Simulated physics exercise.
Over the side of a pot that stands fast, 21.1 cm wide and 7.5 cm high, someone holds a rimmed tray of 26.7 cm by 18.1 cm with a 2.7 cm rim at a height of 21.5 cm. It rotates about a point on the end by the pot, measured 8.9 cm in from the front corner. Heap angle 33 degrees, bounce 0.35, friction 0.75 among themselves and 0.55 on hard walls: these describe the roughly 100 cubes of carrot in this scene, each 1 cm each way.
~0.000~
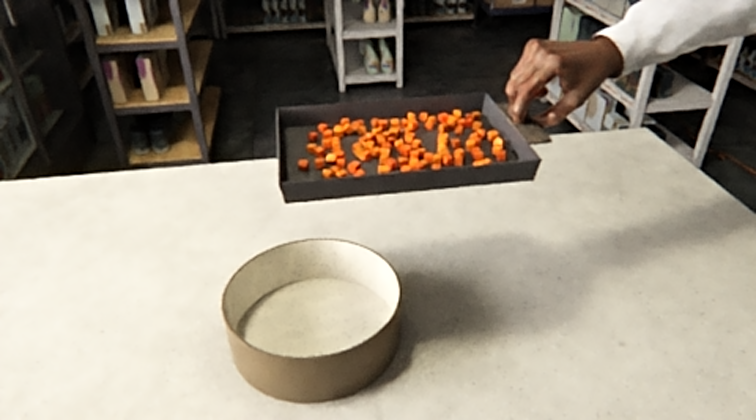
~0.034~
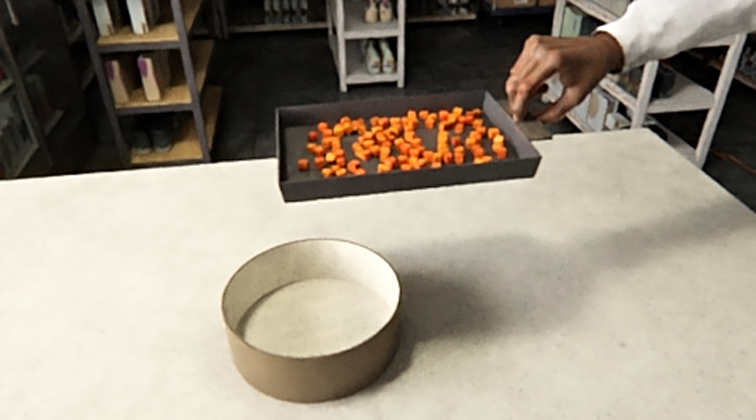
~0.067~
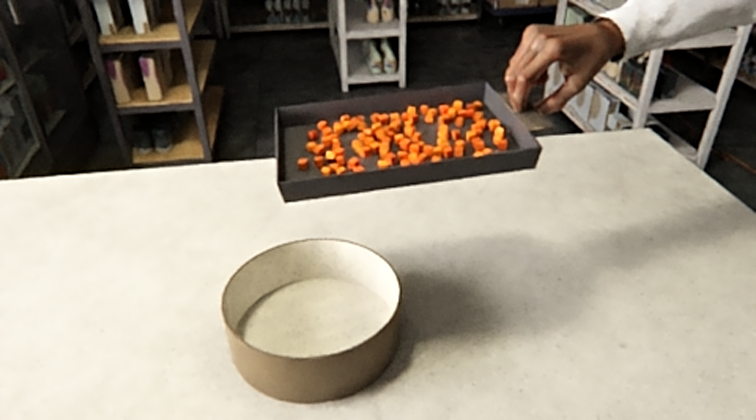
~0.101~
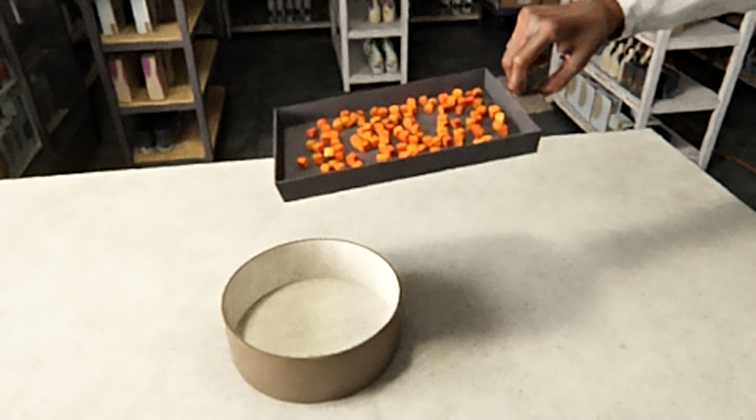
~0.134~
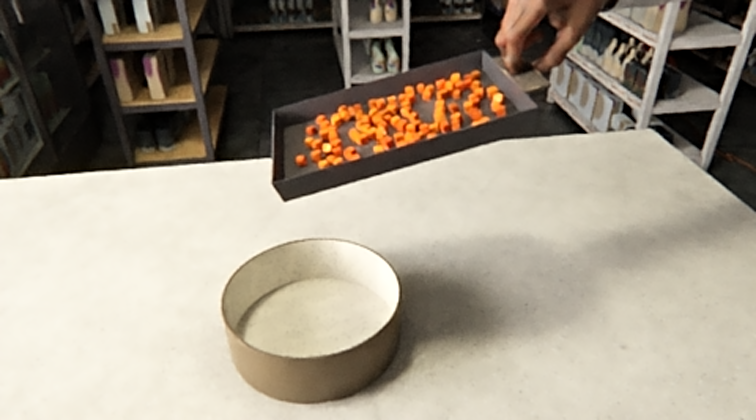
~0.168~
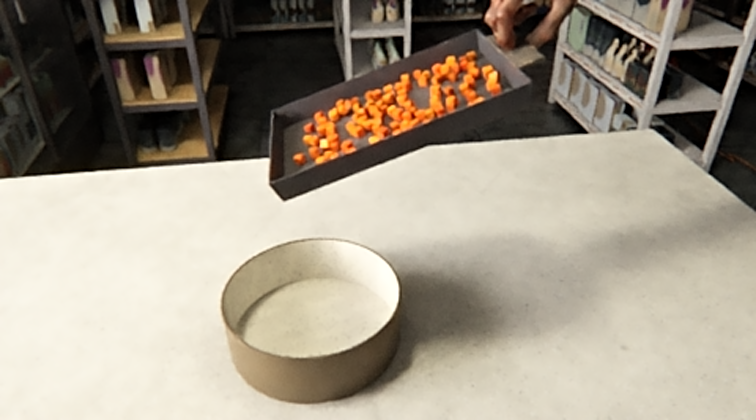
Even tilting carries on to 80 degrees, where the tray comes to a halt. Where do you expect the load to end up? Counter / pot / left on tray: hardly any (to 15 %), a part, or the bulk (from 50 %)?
Counter = the bulk, pot = hardly any, left on the tray = a part.
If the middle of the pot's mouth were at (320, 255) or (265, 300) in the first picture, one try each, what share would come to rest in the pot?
In order, about 10 and about 20 per cent.
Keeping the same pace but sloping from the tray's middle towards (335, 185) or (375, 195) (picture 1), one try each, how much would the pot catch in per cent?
75 and 55 %.
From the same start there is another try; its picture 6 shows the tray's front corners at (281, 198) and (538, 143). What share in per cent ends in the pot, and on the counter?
You'd end with pot at 70 and counter at 10.
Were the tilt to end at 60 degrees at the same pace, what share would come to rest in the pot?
I'd expect some 5 per cent in the pot.
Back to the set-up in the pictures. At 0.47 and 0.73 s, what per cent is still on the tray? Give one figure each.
I'd say roughly 100, then roughly 25.
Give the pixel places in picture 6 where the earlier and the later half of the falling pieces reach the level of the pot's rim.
Roughly (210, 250) to begin with, later roughly (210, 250).
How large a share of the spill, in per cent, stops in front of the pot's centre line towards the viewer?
Share: Roughly 10 %.
After 0.35 s, tilt 51 degrees; the tray holds 100 %, the pot 0 %.
After 0.47 s, tilt 72 degrees; the tray holds 100 %, the pot 0 %.
After 0.73 s, tilt 80 degrees; the tray holds 25 %, the pot 0 %.
At rest (2.4 s), counter 75 %, pot 5 %, tray 20 %.
